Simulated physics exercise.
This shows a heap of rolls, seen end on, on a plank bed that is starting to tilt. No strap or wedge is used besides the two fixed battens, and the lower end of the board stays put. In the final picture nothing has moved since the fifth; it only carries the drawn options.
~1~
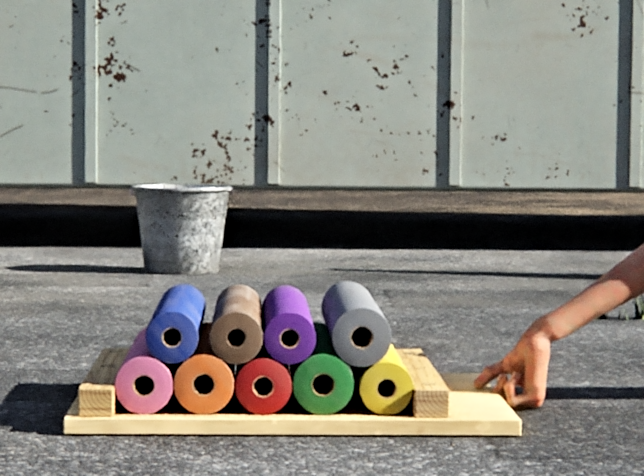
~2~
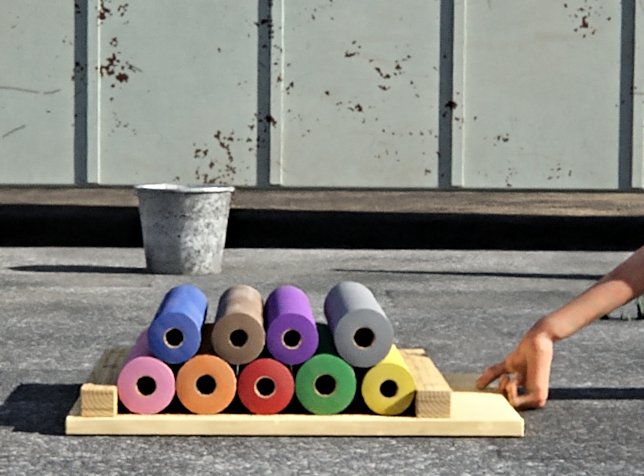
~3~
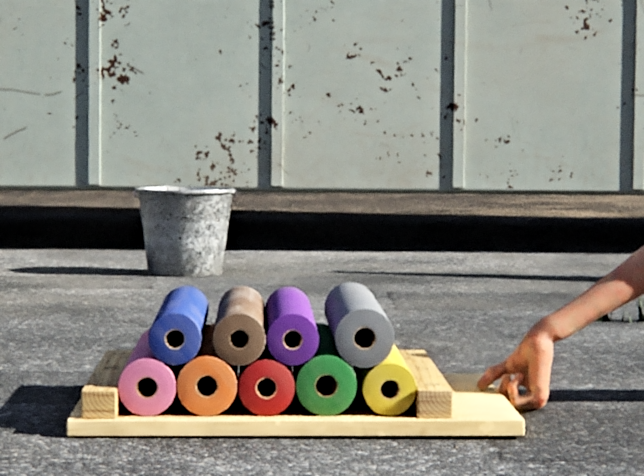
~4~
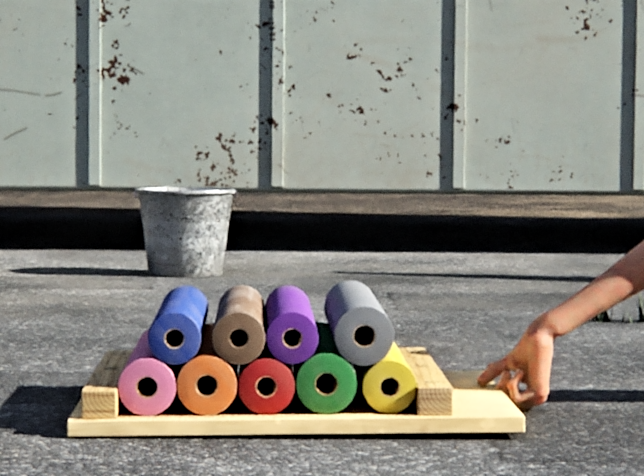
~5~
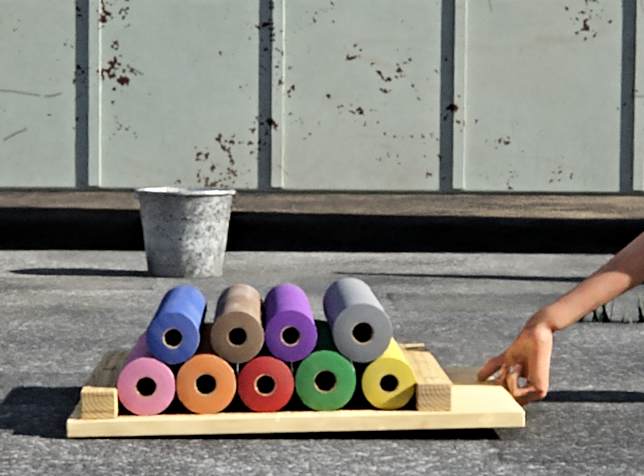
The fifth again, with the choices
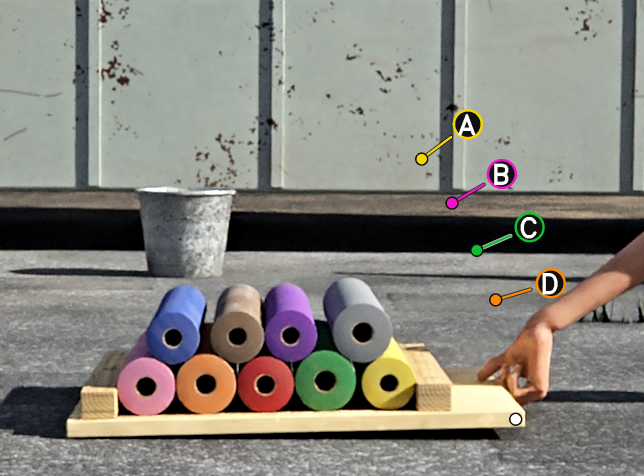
Colored rolls sit stacked on a wooden board as a hand slightly lifts its right end.
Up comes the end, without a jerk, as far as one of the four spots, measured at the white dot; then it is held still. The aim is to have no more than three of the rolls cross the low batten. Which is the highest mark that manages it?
The highest mark that will do is B.
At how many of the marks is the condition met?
The number is three.
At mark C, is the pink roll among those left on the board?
The pink roll: Yes.
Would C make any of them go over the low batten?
No.
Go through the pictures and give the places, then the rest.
In the first frame, blue roll (172, 337); brown roll (236, 338); board (290, 388).
In the second frame, board (292, 388); pink roll (146, 386).
In the third frame, board (293, 389); yellow roll (389, 390); grey roll (365, 338).
In the fourth frame, board (294, 388); pink roll (147, 387); orange roll (207, 386).
In the fifth frame, board (293, 385); pink roll (146, 387); orange roll (206, 384).
On the copy, A at (421, 159); B at (452, 203); C at (477, 250); D at (495, 300); the white dot at (516, 420).
On B. First, board at 18°.
Then, board at 31°.
Finally, board at 31°, one over the low batten (blue).
By contrast, A four over the low batten (grey, purple, blue, brown); C none over the low batten; D none over the low batten.
